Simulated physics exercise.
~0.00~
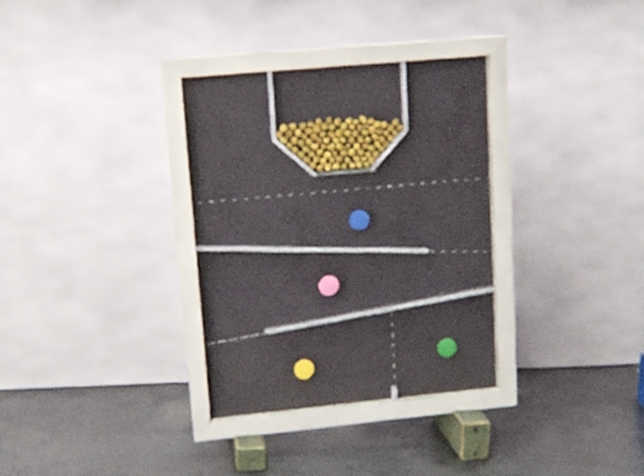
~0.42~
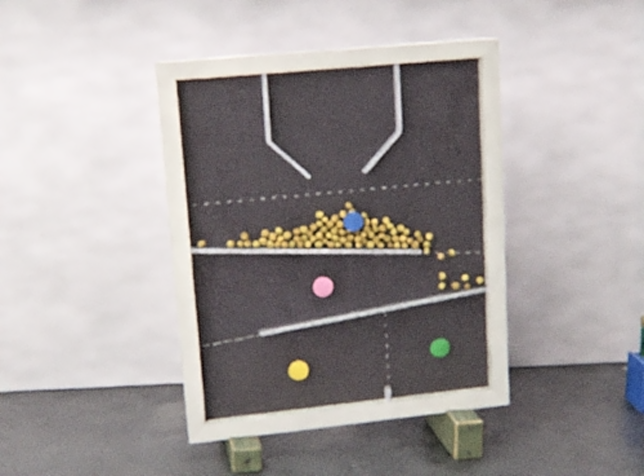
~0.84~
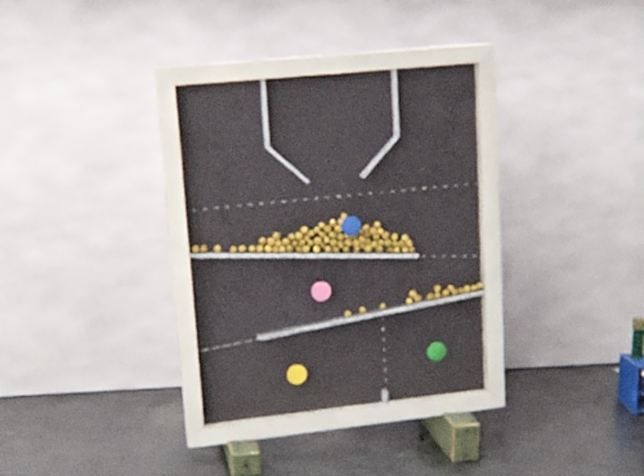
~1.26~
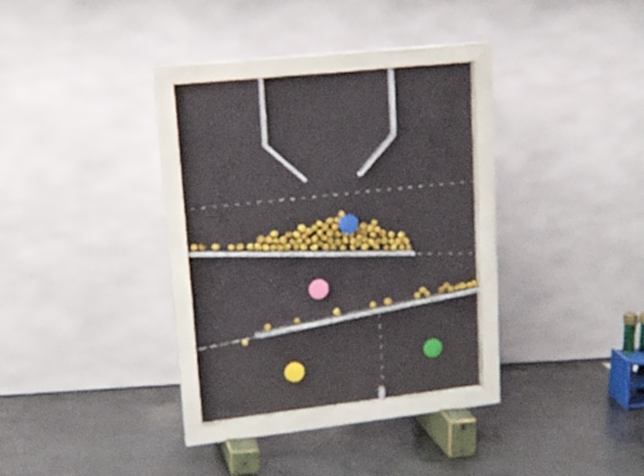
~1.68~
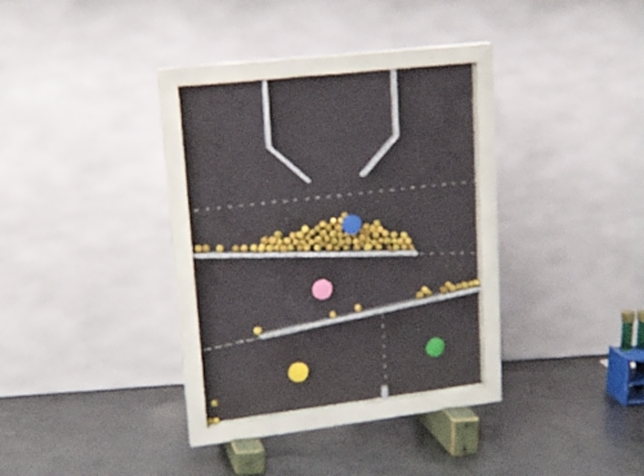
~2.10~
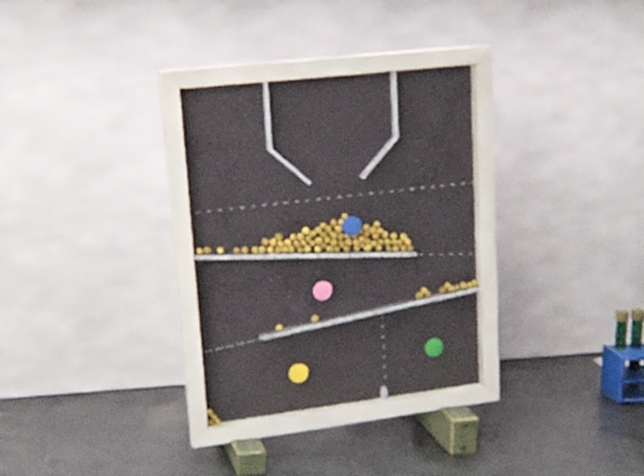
Dried chickpeas, golden and round, fill a funnel-shaped hopper at the top of a dark, white-framed upright case, seen from the front on a grey surface against a pale wall. Below them, blue, pink, yellow and green dots mark sections divided by pale ledges and dashed lines. The chickpeas drop through the hopper's open bottom and heap on the upper ledge around the blue dot, while some spill off its right end. These land on the sloping ledge, and several roll down leftward. A few drop into the bottom left corner, while most stay heaped by the blue dot.
